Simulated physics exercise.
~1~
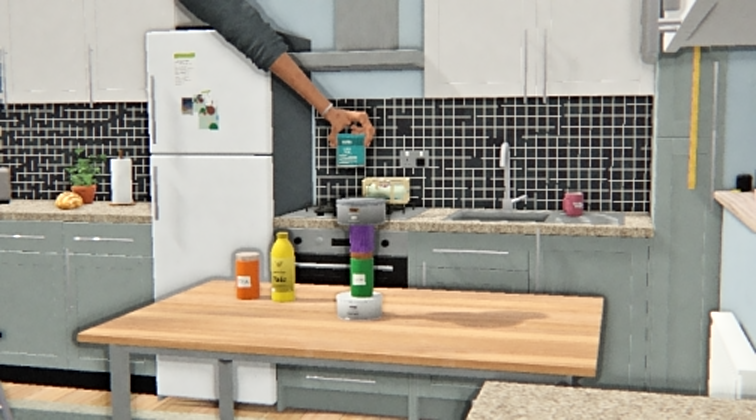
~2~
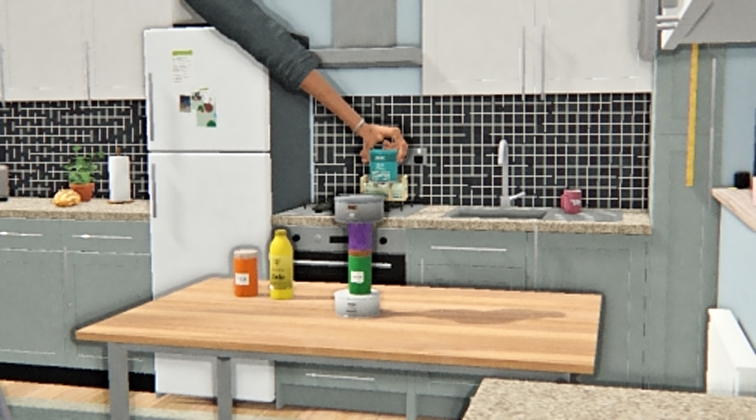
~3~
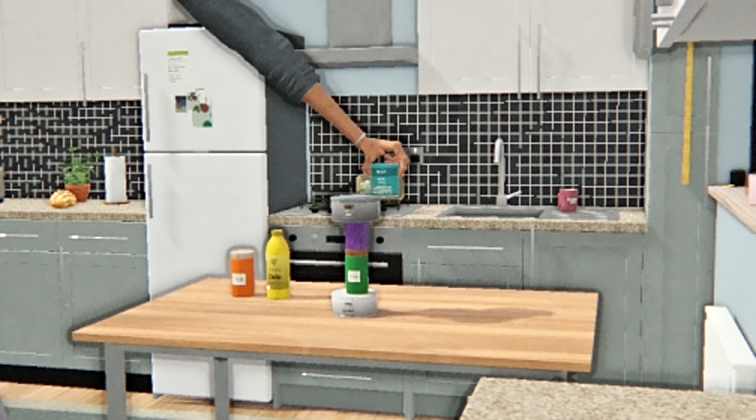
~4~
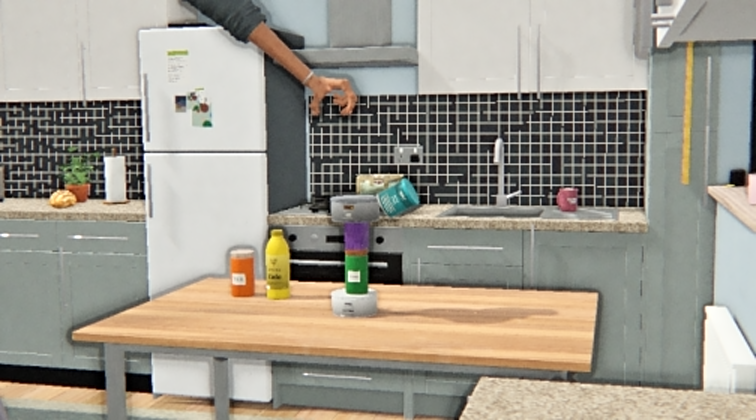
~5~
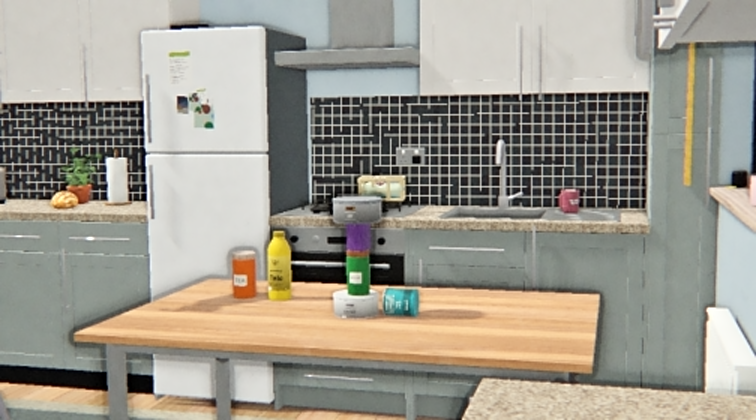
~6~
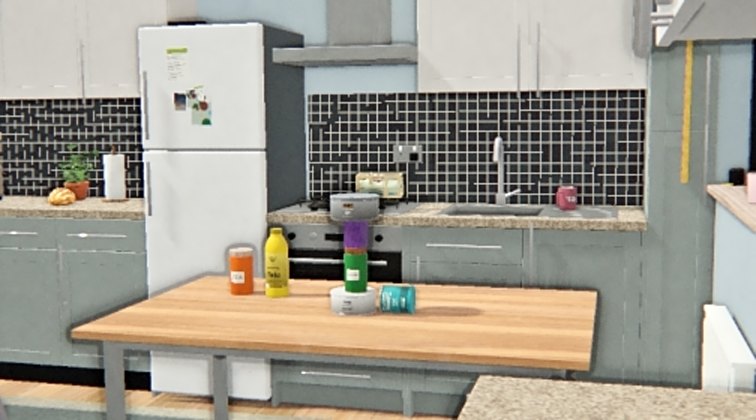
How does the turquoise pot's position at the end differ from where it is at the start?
At the start the turquoise pot is held in a hand above the stack. At the end it lies on its side on the table, just to the right of the white tub at the base.
